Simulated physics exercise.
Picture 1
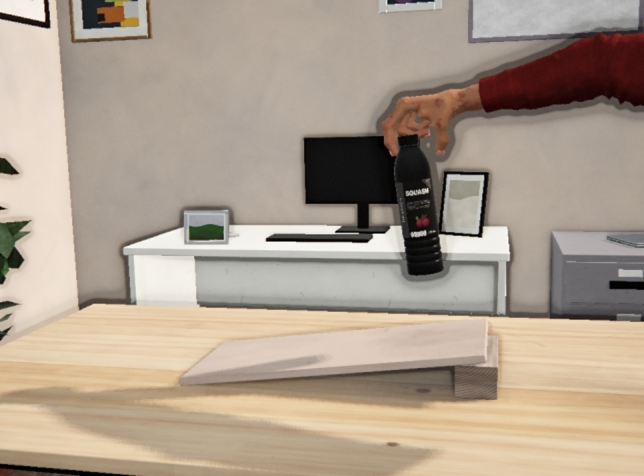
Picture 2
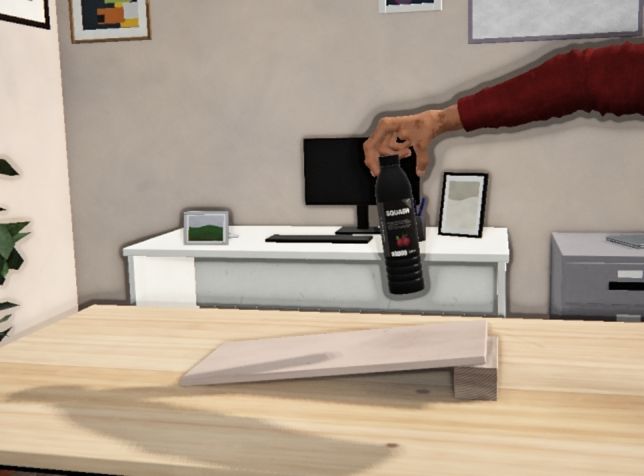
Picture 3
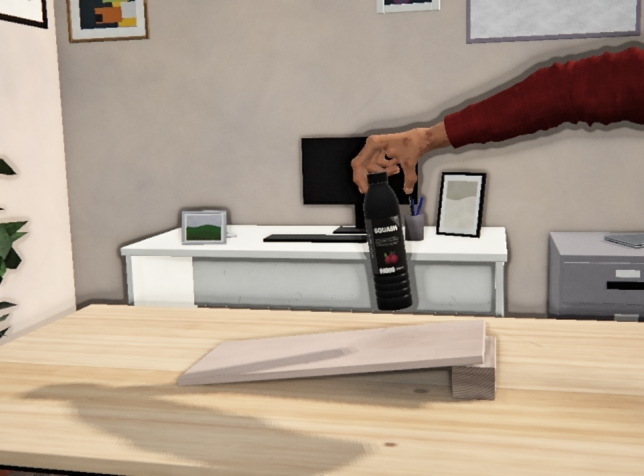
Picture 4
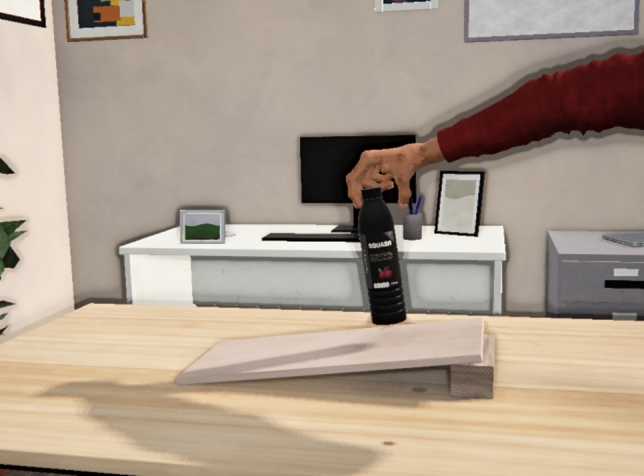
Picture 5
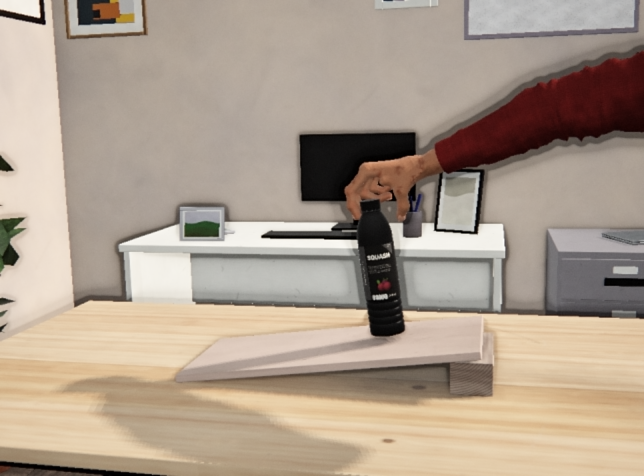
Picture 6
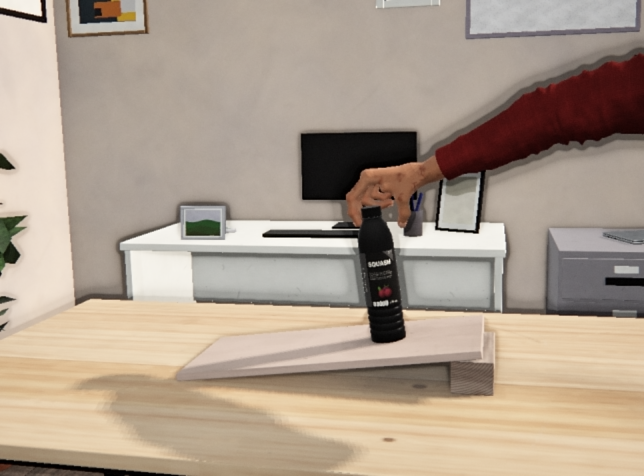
At the start, a hand in a red sleeve holds a black bottle by its top above a sloping board on a wooden table. The hand carries the bottle down and to the left, then lowers it onto the board's raised part, where the fingers remain around its cap.
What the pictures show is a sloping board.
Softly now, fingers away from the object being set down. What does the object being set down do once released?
It will hold still.
Then, 0.30 s later than the last frame, all is still.
Then, 0.70 s later than the last frame, black bottle resting near (380, 274).
When it is over, it is as before. End places, in pixels of the last picture, black bottle near (380, 274). The black bottle remains at rest.
